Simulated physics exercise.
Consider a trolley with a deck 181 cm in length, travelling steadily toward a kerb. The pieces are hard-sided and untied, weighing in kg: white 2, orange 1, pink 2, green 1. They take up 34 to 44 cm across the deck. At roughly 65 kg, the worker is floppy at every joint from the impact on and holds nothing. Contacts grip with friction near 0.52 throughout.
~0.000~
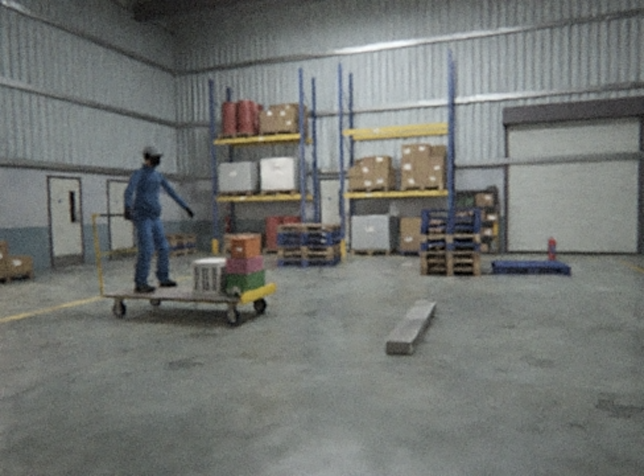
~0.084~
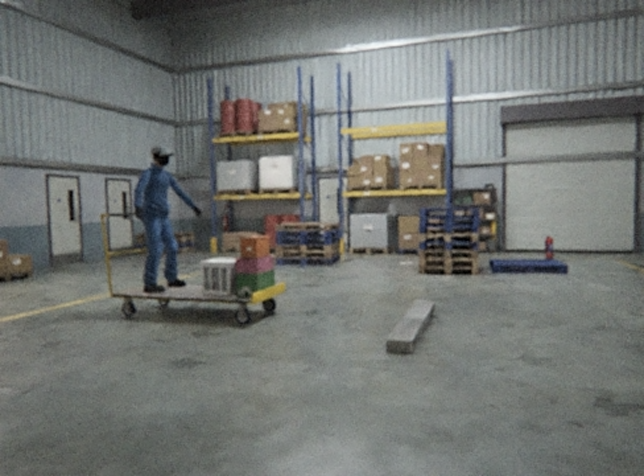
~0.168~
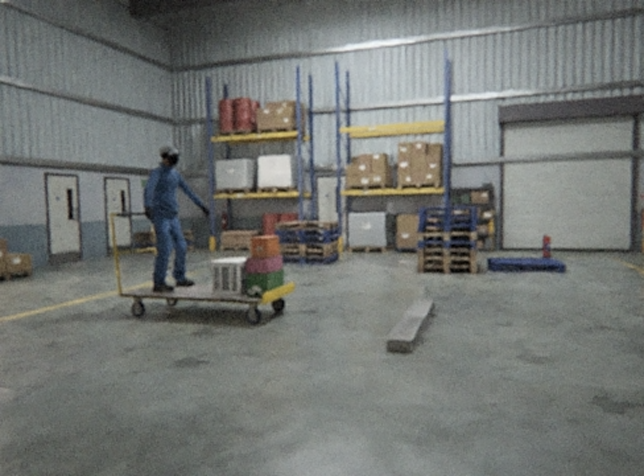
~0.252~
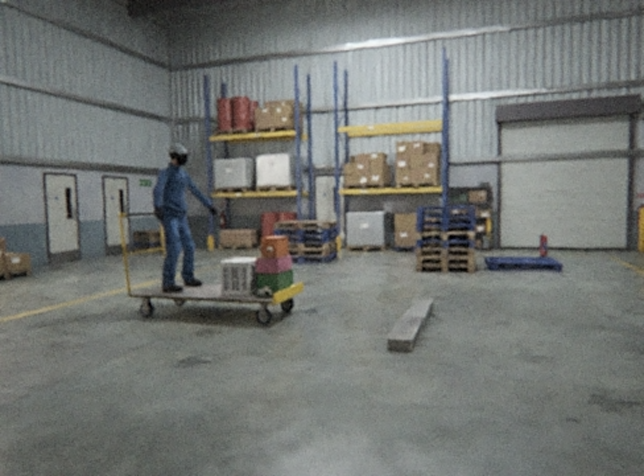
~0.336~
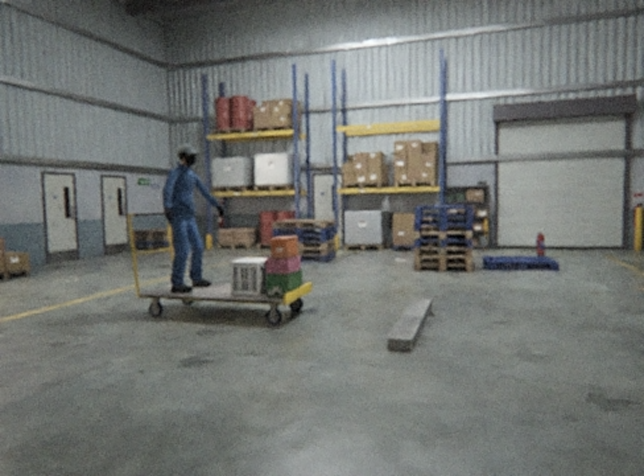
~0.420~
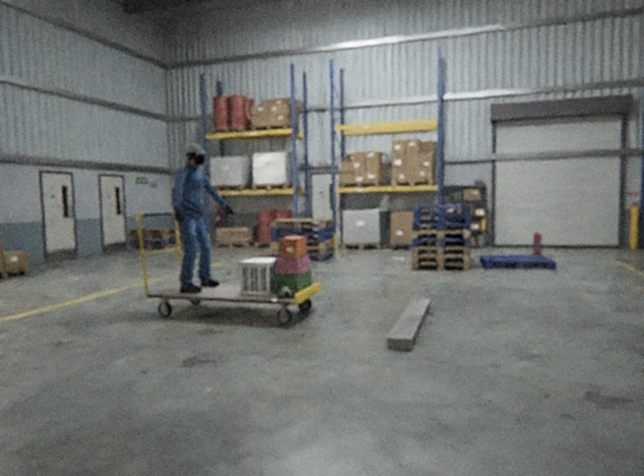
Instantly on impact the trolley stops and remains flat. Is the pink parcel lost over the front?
Odds are it leaves its ride.
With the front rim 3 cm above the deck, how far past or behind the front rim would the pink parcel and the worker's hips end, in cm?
The pink item would end 30 cm past the front rim, while the hips end 110 cm behind it.
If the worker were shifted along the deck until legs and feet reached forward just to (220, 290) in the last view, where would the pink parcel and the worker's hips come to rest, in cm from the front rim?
You'd find the pink one 30 cm past and the hips 100 cm behind the front rim.
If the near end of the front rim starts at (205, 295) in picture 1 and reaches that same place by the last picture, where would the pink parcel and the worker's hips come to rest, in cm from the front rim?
Pink 90 past, hips 70 behind.
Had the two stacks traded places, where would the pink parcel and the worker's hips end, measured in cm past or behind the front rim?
Outcome - pink: 50 cm behind rim; hips: 120 cm behind rim.
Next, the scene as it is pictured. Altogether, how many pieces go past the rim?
The number of pieces is 2.
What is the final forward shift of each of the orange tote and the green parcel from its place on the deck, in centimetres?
Orange 80, green 0; both in cm.
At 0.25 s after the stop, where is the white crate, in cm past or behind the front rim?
Behind the rim, near 45 cm.
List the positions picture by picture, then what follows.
The first frame shows pink parcel (245, 264), hips (147, 217), rim corner (242, 301); 0 cm covered, 167 to go.
The second frame shows pink parcel (254, 264), hips (155, 217), rim corner (253, 301); 11 cm covered, 156 to go.
The third frame shows pink parcel (264, 264), hips (164, 216), rim corner (264, 301); 22 cm covered, 145 to go.
The fourth frame shows pink parcel (274, 264), hips (173, 216), rim corner (275, 301); 34 cm covered, 133 to go.
The fifth frame shows pink parcel (283, 264), hips (181, 216), rim corner (285, 301); 45 cm covered, 122 to go.
The sixth frame shows pink parcel (293, 264), hips (190, 216), rim corner (296, 302); 56 cm covered, 111 to go. Speed about 1.3 m/s.
The wheels strike at 1.25 s.
After 1.80 s the pink parcel is 12 cm past the rim, tilted 115°, near (422, 284) in the last picture's view.
After 2.25 s the pink parcel is 35 cm past the rim, tilted 150°, near (445, 313) in the last picture's view.
At rest, 5.3 s, past the rim, orange tote and pink parcel; behind it, white crate, green parcel and the worker's hips.
